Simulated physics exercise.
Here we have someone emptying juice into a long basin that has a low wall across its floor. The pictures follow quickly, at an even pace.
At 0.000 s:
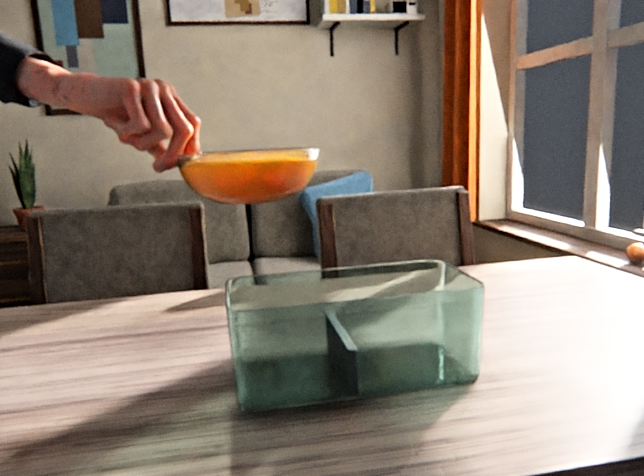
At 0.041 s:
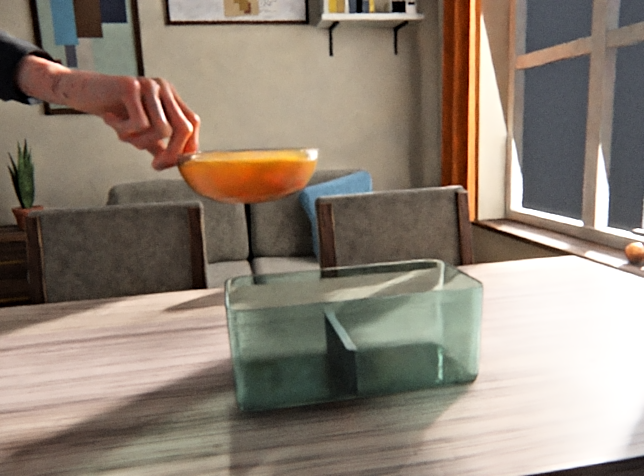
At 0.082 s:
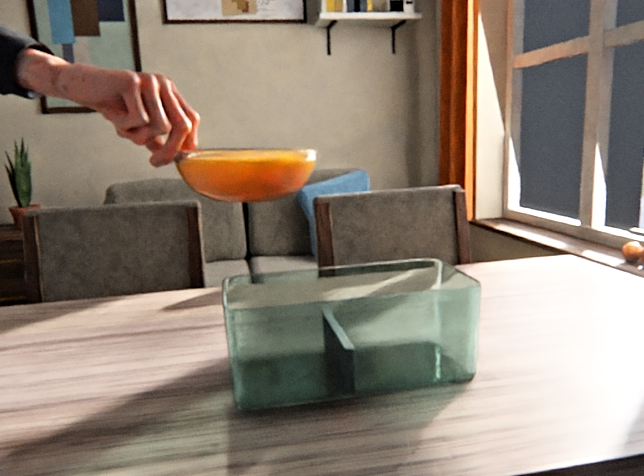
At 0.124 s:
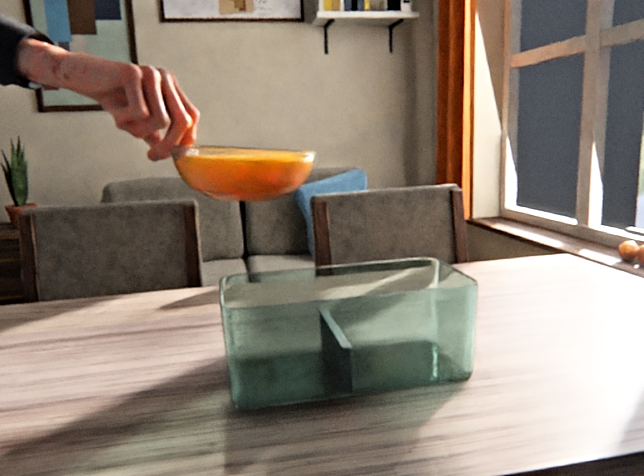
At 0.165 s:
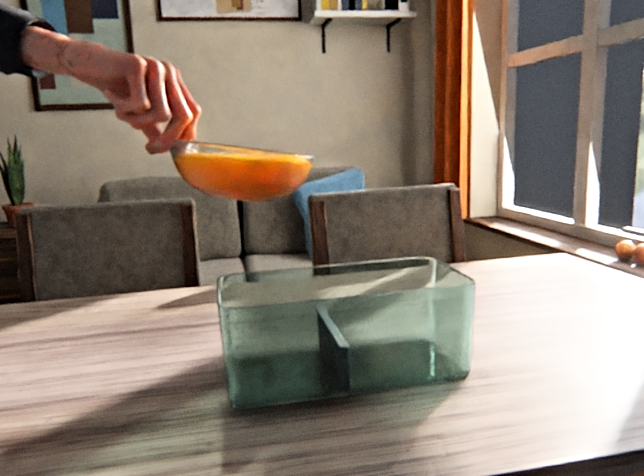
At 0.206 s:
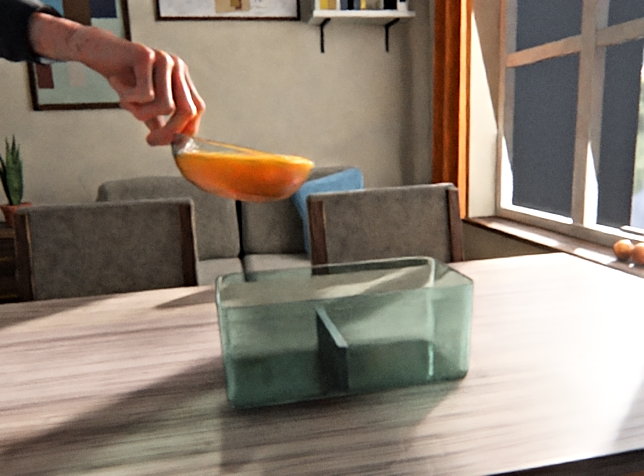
The clip opens on a hand at the left holding a glass bowl of orange juice level above a greenish glass basin with a low divider, on a wooden table. The hand then gradually tilts the bowl, its right side dipping slightly, while the juice stays inside and the basin remains empty.
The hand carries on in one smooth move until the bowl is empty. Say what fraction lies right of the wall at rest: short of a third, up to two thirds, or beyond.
It comes to more than two thirds.
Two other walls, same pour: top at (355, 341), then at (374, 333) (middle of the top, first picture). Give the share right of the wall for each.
About 65 and 40 per cent.
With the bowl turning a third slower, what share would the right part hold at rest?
Some 85 per cent.
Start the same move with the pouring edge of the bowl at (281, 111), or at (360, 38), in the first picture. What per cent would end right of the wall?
About 60 and 80 per cent.
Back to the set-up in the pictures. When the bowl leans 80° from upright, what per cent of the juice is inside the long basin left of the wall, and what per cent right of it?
The left part 0 per cent, the right part 40.
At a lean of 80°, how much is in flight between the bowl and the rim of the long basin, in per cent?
It comes to 45 per cent or so.
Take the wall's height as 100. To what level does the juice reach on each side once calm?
The left part 10 per cent, the right part 40.
After 0.56 s the tilt is 80° and 14 per cent is still to pour, 1 is left of the wall and 39 right of it.
After 0.82 s the tilt is 112° and 0 per cent is still to pour, 19 is left of the wall and 79 right of it.
After 1.09 s the tilt is 114° and 0 per cent is still to pour, 20 is left of the wall and 79 right of it.
After 1.39 s the tilt is 114° and 0 per cent is still to pour, 20 is left of the wall and 79 right of it.
In the end 20 per cent lies left of the wall, 79 right of it and 1 outside.
